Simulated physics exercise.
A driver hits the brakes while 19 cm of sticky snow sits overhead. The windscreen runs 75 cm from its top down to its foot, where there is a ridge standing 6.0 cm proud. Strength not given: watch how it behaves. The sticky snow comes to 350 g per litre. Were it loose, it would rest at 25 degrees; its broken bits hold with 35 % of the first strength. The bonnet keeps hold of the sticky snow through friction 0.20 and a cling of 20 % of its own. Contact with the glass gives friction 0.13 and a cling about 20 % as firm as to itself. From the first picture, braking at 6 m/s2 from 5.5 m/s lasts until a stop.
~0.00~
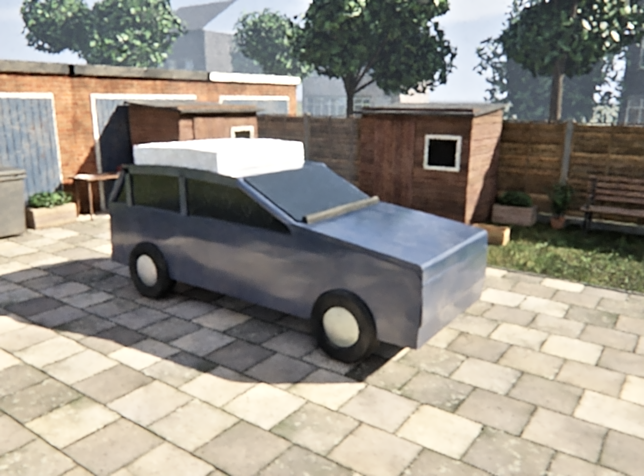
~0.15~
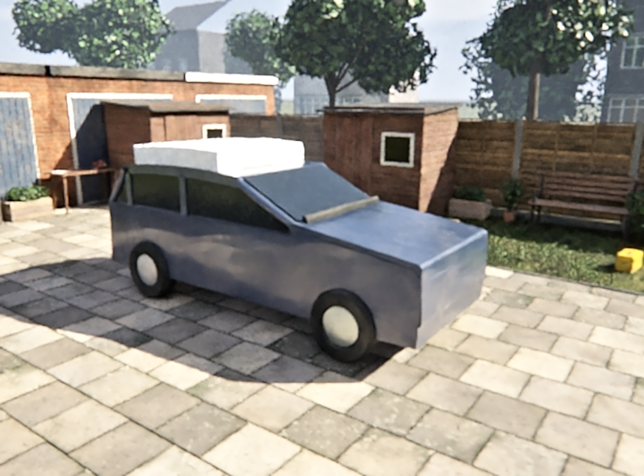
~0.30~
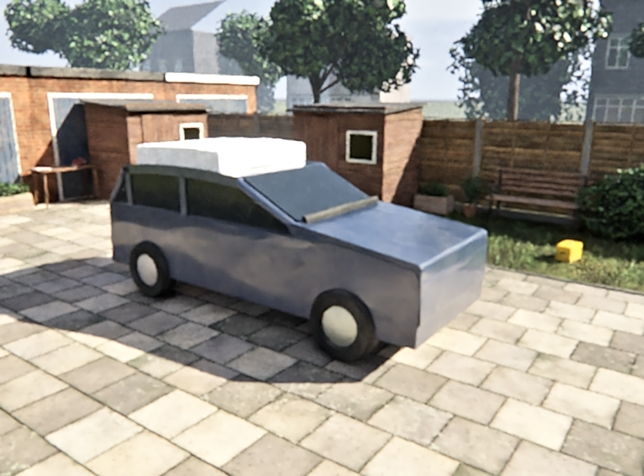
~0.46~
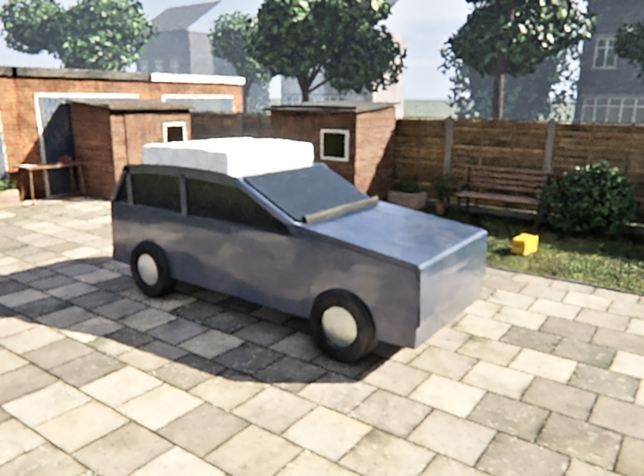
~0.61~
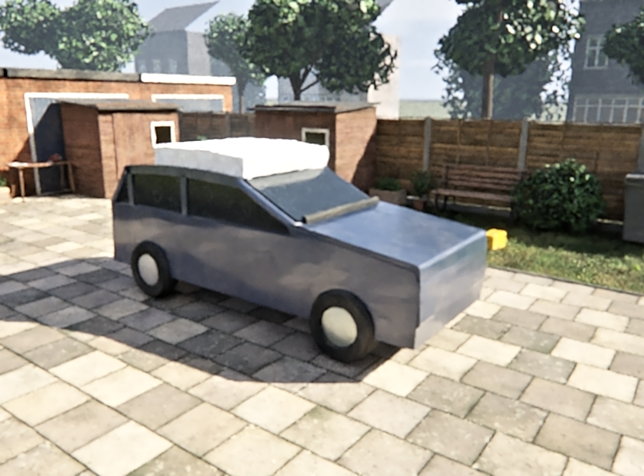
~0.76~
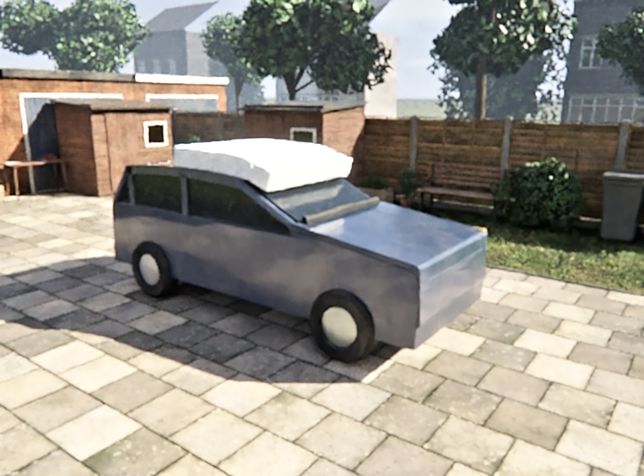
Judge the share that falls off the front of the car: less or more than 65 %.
The share that falls off the front of the car is more than 65 %.
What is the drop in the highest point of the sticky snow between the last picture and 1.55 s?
By my estimate, near 45 cm.
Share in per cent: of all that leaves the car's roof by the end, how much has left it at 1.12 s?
It comes to around 100 %.
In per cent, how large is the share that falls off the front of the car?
95 %.
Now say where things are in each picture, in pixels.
Leading edge of the sticky snow at (218, 161), in the first picture.
Leading edge of the sticky snow at (218, 167), in the second picture.
Leading edge of the sticky snow at (220, 168), its middle shifted 2.7 cm, in the third picture.
Leading edge of the sticky snow at (228, 158), its middle shifted 13 cm, in the fourth picture.
Leading edge of the sticky snow at (244, 160), its middle shifted 32 cm, 5 % of it past the top of the windscreen, in one piece, in the fifth picture.
Leading edge of the sticky snow at (270, 177), its middle shifted 61 cm, 27 % of it past the top of the windscreen, cracking, in the sixth picture.
After 1.12 s, none of the snow is on the roof, 41 % on the glass, 59 % on the bonnet and none has gone off the nose.
After 1.55 s, none of the snow is on the roof, 3 % on the glass, 61 % on the bonnet and 36 % has gone off the nose.
After 1.99 s, none of the snow is on the roof, 3 % on the glass, 12 % on the bonnet and 86 % has gone off the nose.
After 2.42 s, none of the snow is on the roof, 3 % on the glass, 3 % on the bonnet and 94 % has gone off the nose.
After 2.52 s, at the end, none of the snow is on the roof, 3 % on the glass, 3 % on the bonnet and 94 % has gone off the nose.
